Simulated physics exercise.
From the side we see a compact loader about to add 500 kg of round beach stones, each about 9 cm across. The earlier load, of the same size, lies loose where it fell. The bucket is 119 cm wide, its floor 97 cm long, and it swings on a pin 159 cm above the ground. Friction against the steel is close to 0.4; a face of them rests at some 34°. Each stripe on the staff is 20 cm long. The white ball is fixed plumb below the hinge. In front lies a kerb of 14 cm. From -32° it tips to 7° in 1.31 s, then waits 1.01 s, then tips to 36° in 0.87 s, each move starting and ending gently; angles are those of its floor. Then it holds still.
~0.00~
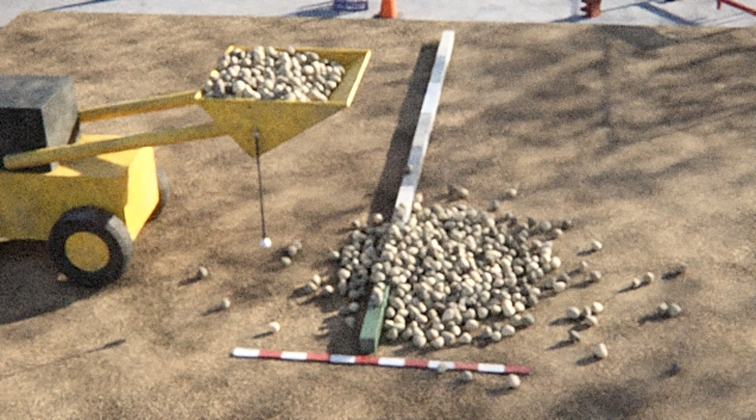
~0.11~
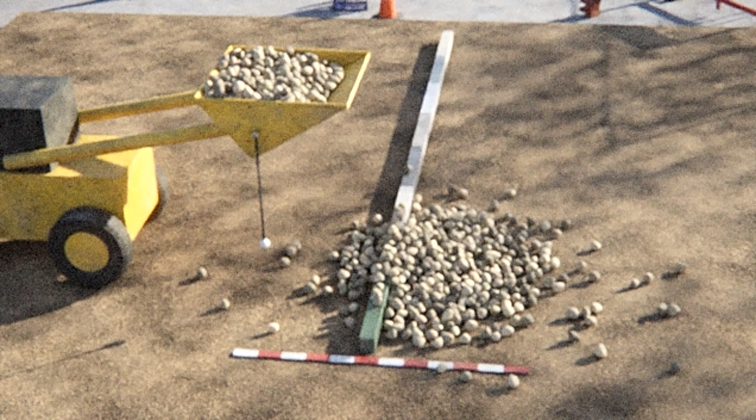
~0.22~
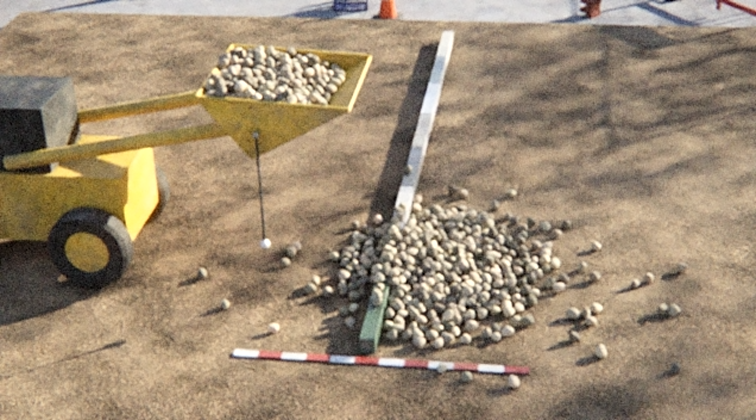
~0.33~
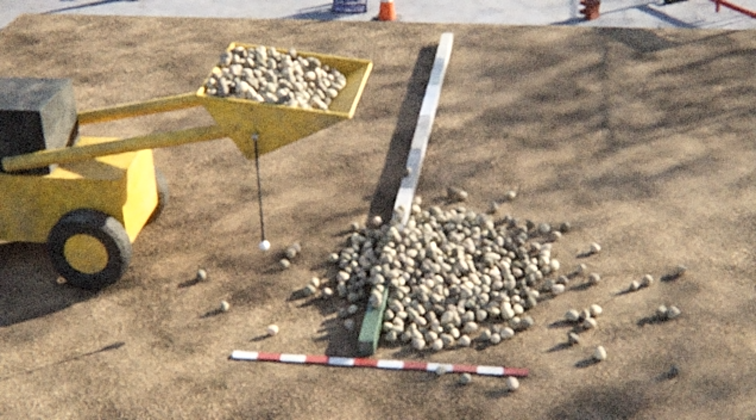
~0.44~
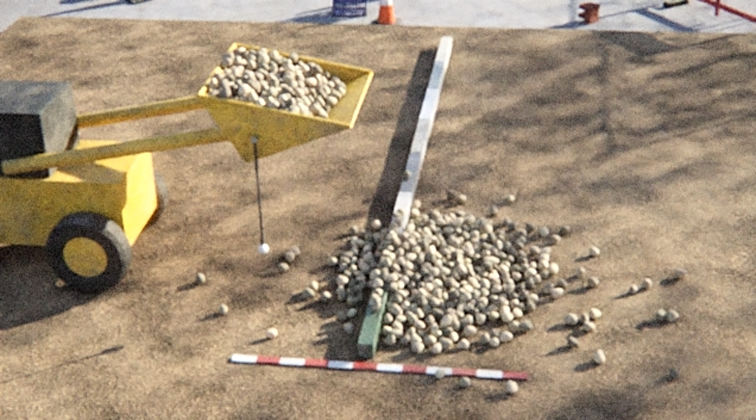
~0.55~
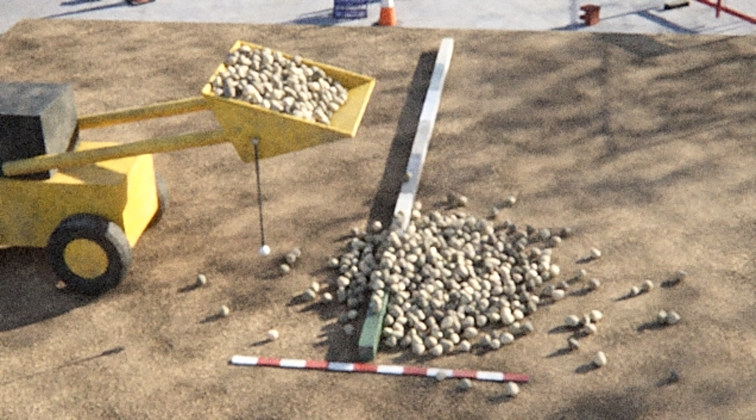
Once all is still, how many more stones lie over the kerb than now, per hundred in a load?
Close to 54 parts in a hundred.
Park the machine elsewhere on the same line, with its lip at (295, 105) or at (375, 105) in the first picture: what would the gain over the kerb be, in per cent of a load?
About 5 and 85 per cent.
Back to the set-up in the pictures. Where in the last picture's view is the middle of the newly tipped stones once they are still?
Near (401, 257).
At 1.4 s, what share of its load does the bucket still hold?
Roughly 100 per cent is still inside.
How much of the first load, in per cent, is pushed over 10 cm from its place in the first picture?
About 10 per cent.
After 1.0 s the floor is at 1°; in per cent of one load, 100 in the bucket, 16 on this side of the kerb, 85 over the kerb; the foremost stones are at (645, 307).
After 1.4 s the floor is at 7°; in per cent of one load, 99 in the bucket, 16 on this side of the kerb, 85 over the kerb; the foremost stones are at (645, 307).
After 3.6 s the floor is at 36°; in per cent of one load, 3 in the bucket, 70 on this side of the kerb, 127 over the kerb; the foremost stones are at (645, 307).
After 6.5 s the floor is at 36°; in per cent of one load, 0 in the bucket, 61 on this side of the kerb, 140 over the kerb; the foremost stones are at (645, 307). Net gain over the kerb, 54.
